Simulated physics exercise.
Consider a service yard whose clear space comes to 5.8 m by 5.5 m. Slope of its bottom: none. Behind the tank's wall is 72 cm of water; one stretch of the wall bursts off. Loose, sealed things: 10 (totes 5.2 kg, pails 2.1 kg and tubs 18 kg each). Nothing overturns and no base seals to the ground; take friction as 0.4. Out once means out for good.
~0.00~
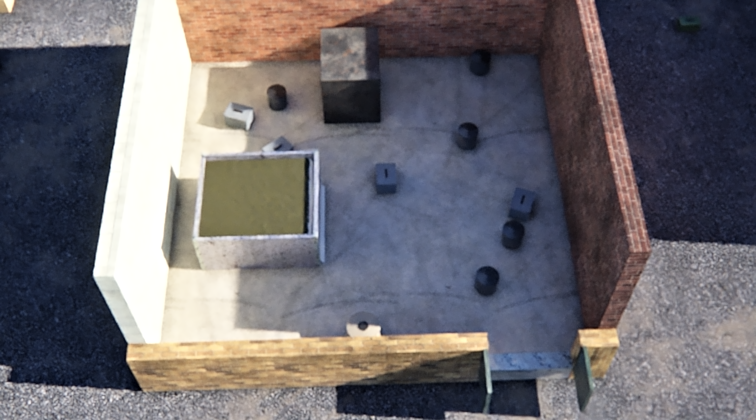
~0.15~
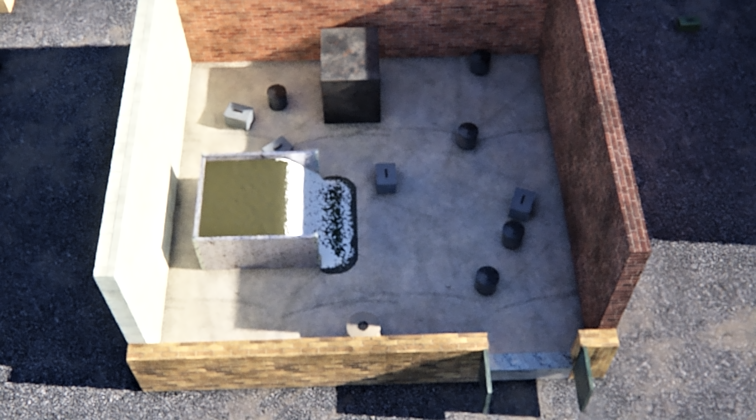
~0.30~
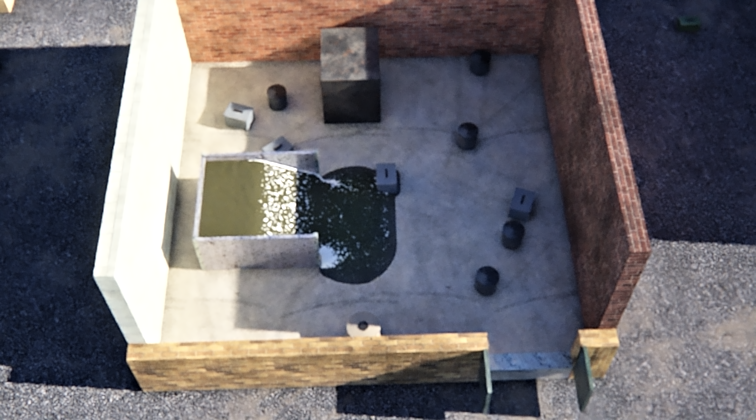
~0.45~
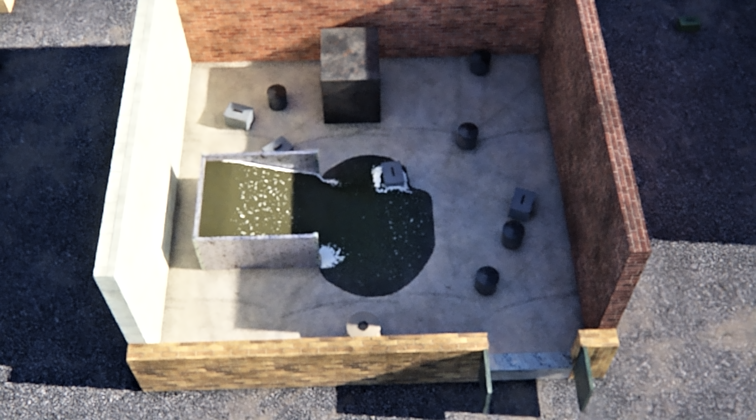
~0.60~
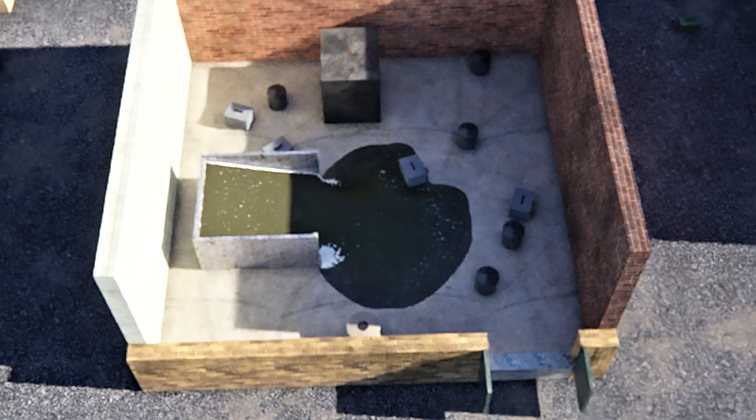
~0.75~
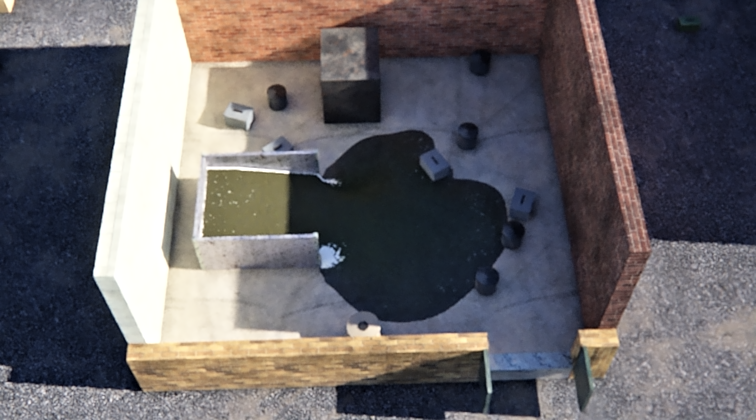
At first, a walled yard holds scattered dark pails and gray boxes beside a tank of murky water. The tank's right side opens and foamy water pours out, spreading rightward as a dark, widening pool. It surrounds one gray box and carries it a short way right, while the others stay put.
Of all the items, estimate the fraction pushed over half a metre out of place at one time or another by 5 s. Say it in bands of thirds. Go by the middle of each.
The portion is a third to two thirds.
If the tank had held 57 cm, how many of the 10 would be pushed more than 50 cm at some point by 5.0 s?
With that change, 6 of them.
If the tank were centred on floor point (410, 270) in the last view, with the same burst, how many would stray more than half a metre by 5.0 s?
Result: 5 of them.
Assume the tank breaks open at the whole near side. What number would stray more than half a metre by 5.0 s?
Then 5 of them would.
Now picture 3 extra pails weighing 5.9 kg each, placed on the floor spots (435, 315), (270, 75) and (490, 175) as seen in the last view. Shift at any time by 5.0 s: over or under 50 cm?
Answers in order are crosses the line, does not cross and crosses the line.
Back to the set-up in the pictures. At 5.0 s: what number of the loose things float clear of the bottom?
Count: 4.
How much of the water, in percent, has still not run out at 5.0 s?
Roughly 84 percent.
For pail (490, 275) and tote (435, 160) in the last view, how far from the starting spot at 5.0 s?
Gone out, 140 cm.
After 1.1 s 2 of 10 are over 50 cm from their spots; 0 afloat.
After 2.2 s 4 of 10 are over 50 cm from their spots; 5 afloat.
After 3.5 s 5 of 10 are over 50 cm from their spots; 5 afloat.
After 5.0 s 6 of 10 are over 50 cm from their spots, and 6 have been at some point; 4 afloat.
